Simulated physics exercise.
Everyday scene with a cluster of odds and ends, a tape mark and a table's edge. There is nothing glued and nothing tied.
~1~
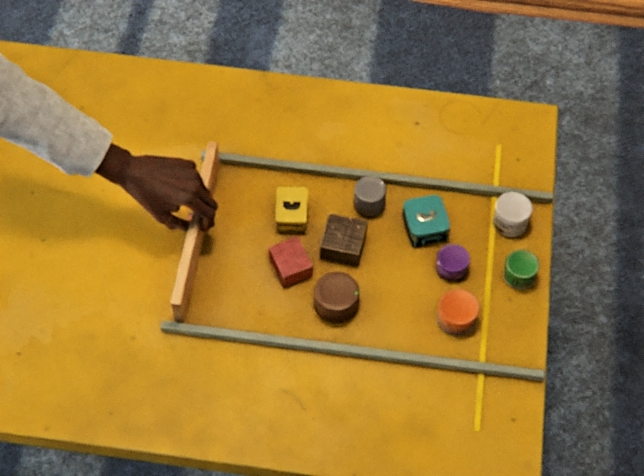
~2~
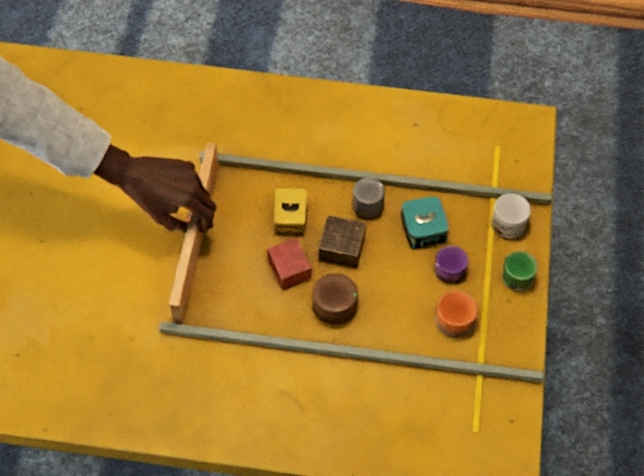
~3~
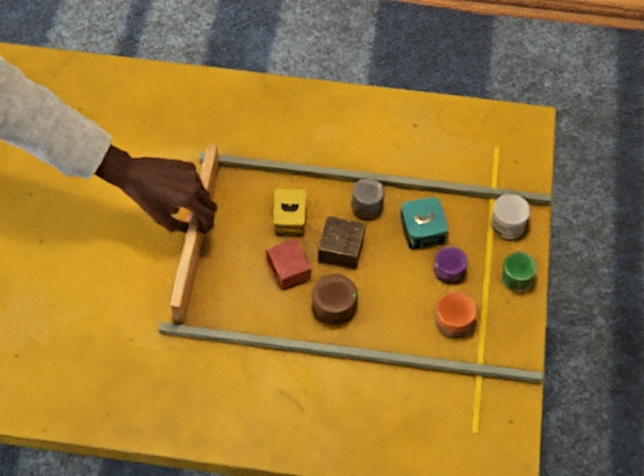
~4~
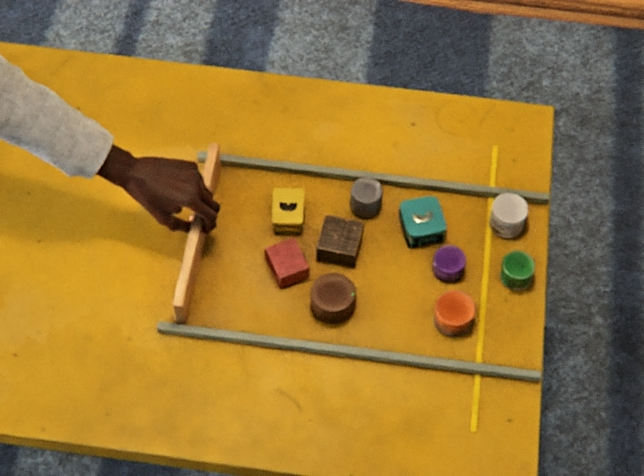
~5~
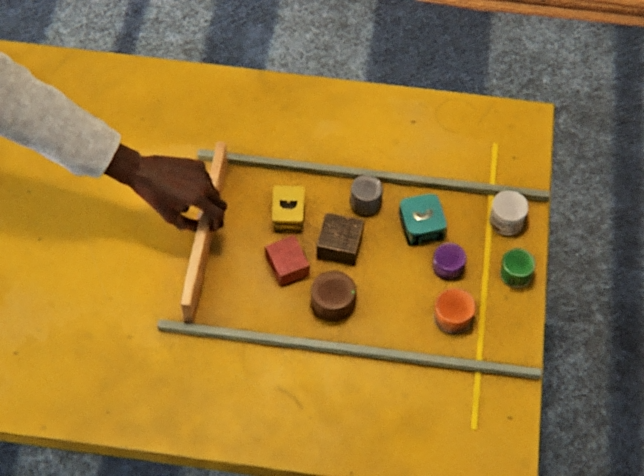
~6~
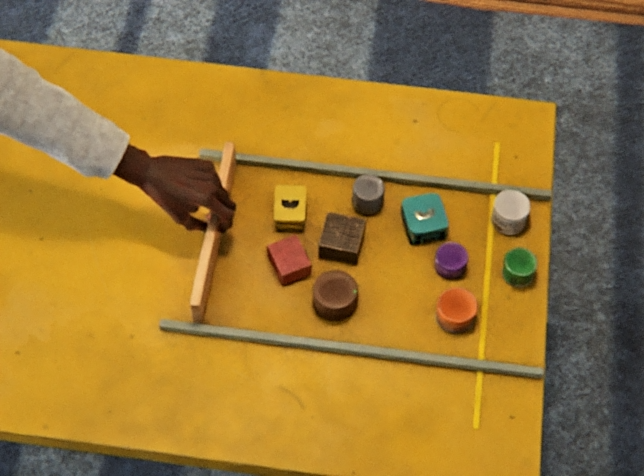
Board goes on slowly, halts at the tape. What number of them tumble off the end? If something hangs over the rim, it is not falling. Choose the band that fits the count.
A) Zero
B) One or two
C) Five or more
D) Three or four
Answer: D.
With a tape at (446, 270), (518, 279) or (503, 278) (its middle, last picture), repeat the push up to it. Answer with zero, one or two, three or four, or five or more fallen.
Lab note - count per position: One to two; at least five; more than four.
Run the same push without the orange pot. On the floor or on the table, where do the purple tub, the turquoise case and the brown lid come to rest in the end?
So: The purple tub goes down, the turquoise case does not drop, the brown lid does not drop.
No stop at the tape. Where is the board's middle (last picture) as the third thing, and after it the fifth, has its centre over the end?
Its centre point is roughly (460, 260) and later (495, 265).
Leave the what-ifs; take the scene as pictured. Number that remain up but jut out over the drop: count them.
That comes to 3 of them.
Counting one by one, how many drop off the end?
Count of fallen: 3.
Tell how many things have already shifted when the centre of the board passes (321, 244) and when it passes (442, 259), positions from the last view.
At the first place 5, at the second 10.
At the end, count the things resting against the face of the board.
At rest, 4 are in contact.
A little later, none off yet; green pot at rest near (519, 268); white tub at rest near (510, 213); orange pot at rest near (456, 310).
Next, none off yet; green pot tilted well over near (573, 287); white tub shifted about its own width near (545, 217); orange pot shifted about its own width near (504, 310).
When it is over, the number that fall off is three or four; down, purple tub, white tub and green pot.
